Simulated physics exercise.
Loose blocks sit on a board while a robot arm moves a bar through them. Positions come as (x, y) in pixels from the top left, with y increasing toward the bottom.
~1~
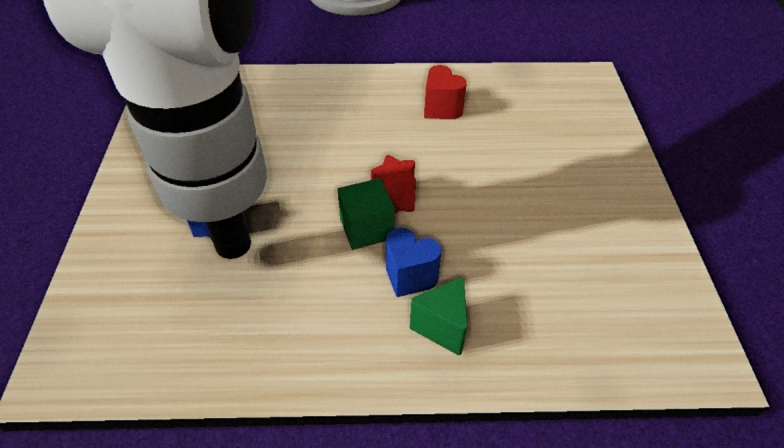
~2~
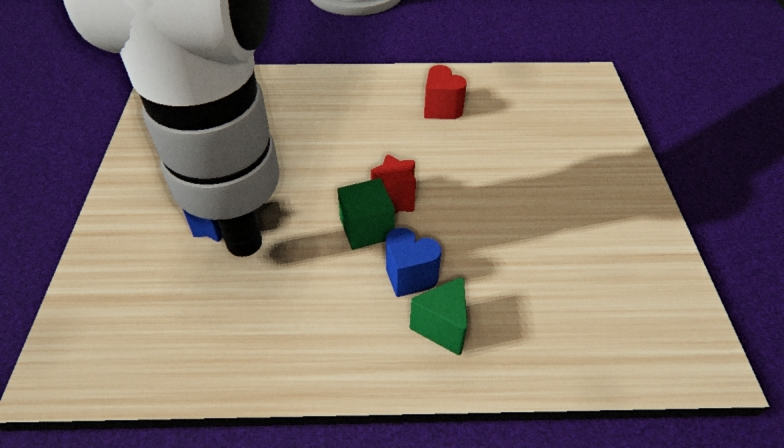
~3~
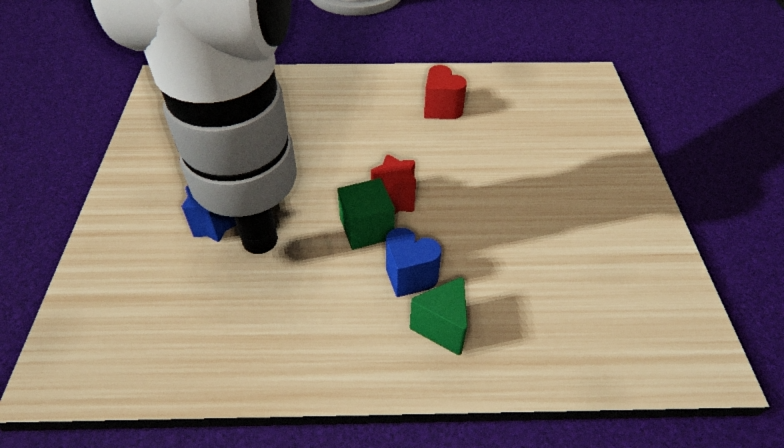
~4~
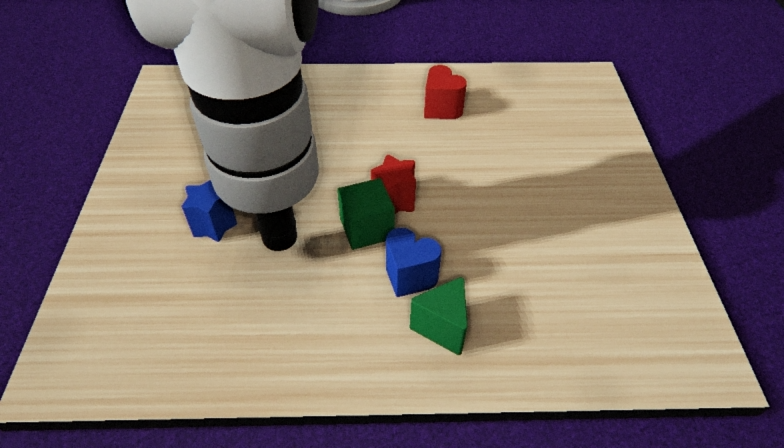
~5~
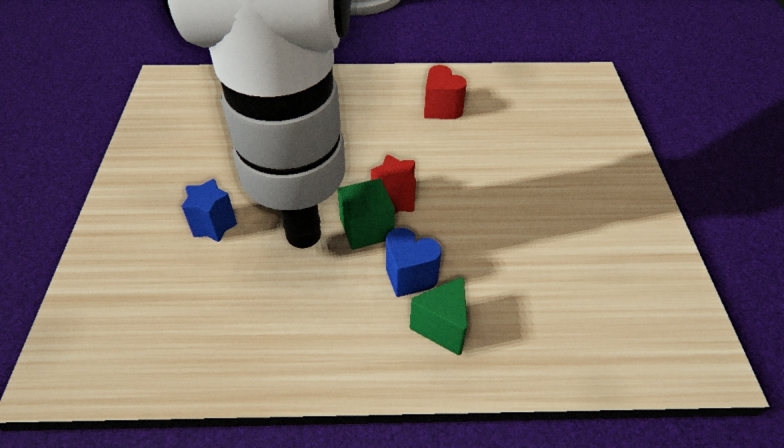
On a pale wooden board over purple fabric, a robot arm holds a dark bar beside a partly hidden blue star, left of red, green and blue blocks. The arm glides steadily right, revealing the star, and brings the bar close to the green square, while all the blocks stay still.
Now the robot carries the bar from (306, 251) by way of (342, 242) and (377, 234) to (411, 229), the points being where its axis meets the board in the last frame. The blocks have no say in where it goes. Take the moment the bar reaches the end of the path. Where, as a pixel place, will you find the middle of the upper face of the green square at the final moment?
Its top centre lands on (431, 173).
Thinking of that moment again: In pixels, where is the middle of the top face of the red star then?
For the centre of its top, I'd go with (420, 143).
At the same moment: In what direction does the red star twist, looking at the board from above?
Spin direction: Counter-clockwise.
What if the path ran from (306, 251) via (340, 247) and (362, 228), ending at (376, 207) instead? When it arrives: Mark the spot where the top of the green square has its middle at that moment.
It is at (407, 158).
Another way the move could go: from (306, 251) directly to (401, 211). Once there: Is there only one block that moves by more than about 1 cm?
Answer: No.
What follows on the original path. One third of the way, bar at (341, 227); green square at (375, 195); red star at (400, 167).
Two thirds of the way, bar at (377, 219); green square at (405, 183), turned 25° anticlockwise; red star at (414, 152), turned 25° anticlockwise.
At the end, bar at (412, 214); green square at (431, 173), turned 50° anticlockwise; red star at (420, 143), turned 50° anticlockwise; blue heart-shaped block not moved.
